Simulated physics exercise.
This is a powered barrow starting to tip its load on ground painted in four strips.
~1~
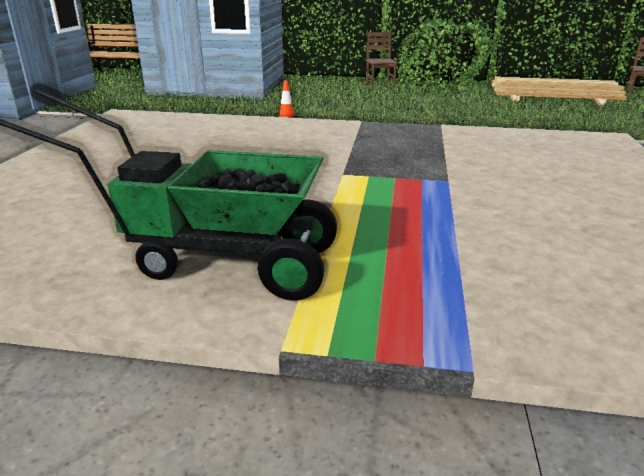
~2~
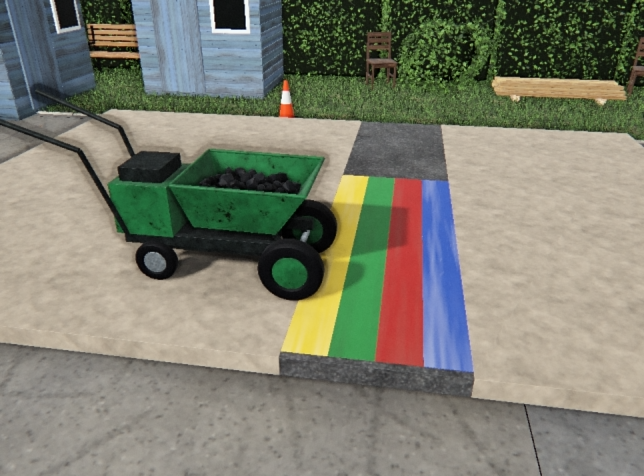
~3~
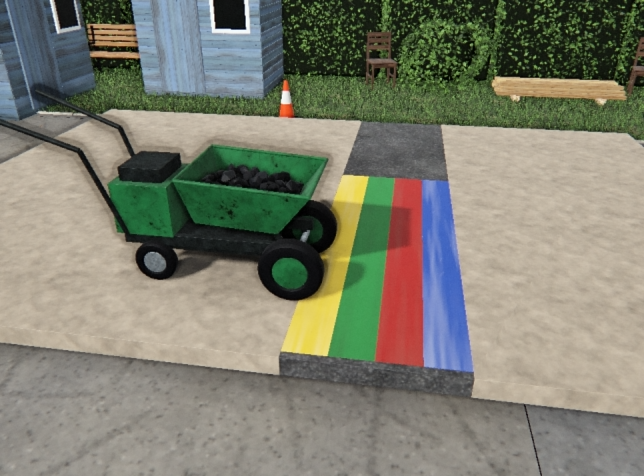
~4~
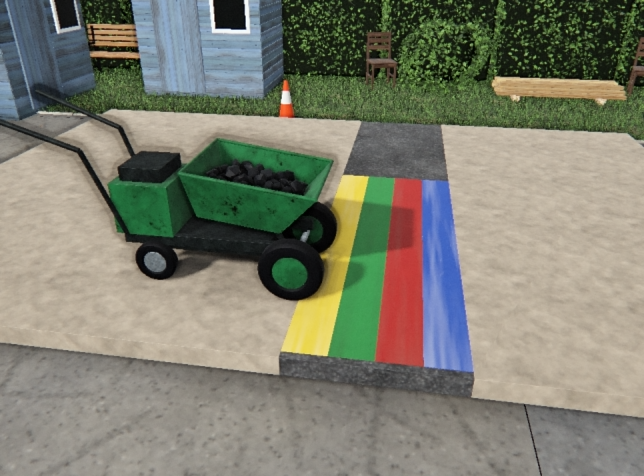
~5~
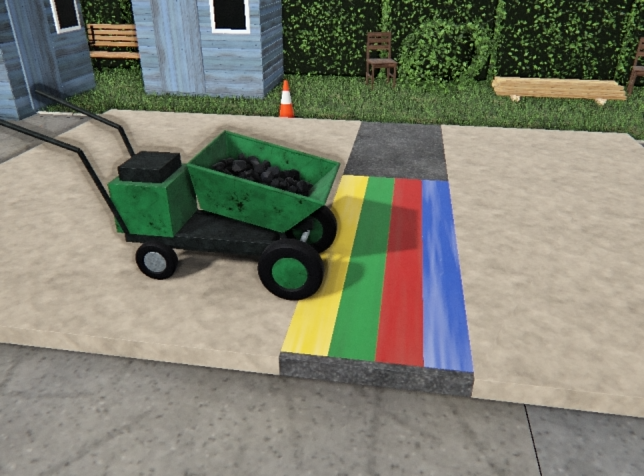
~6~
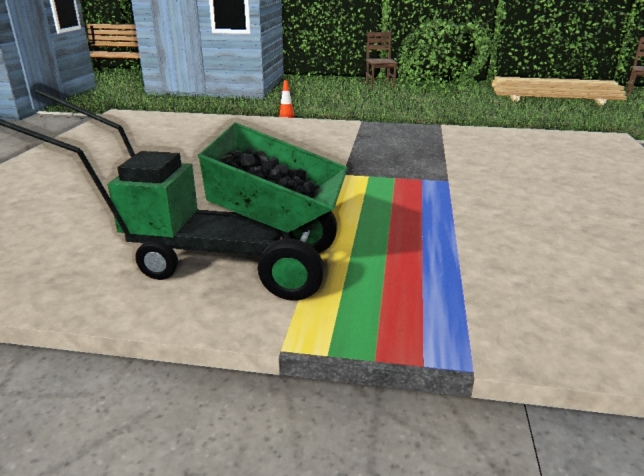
A green barrow loaded with dark lumps stood still at the edge of yellow, green, red and blue strips, then its skip slowly tilted toward the right, its back end rising while the lumps stayed inside.
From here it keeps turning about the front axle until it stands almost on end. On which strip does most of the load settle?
The red one gets the largest share.
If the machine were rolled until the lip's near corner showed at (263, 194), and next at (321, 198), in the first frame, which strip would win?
The first try: The green one. The second: The red one.
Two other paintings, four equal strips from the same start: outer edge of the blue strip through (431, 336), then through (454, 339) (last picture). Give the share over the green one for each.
First some 10, then 10 per cent.
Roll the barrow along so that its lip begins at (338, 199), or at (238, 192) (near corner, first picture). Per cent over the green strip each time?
The first gives 0 %, the second 40 %.
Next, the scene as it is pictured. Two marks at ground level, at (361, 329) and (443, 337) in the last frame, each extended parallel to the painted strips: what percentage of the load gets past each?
First some 90, then 20 per cent.
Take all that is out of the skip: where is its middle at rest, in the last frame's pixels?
At about (406, 278).
Just after the last frame, skip tipped steeply; every one in the skip.
A moment on, skip tipped steeply; the larger part in the skip; just a few over the green strip; about a tenth over the red strip.
Further on, skip tipped right over; roughly a quarter in the skip; about a tenth over the green strip; roughly half over the red strip; roughly a quarter over the blue strip; about a tenth off the paint.
When it is over, skip tipped right over; not one over the yellow strip; roughly a quarter over the green strip; roughly half over the red strip; roughly a quarter over the blue strip; about a tenth off the paint.
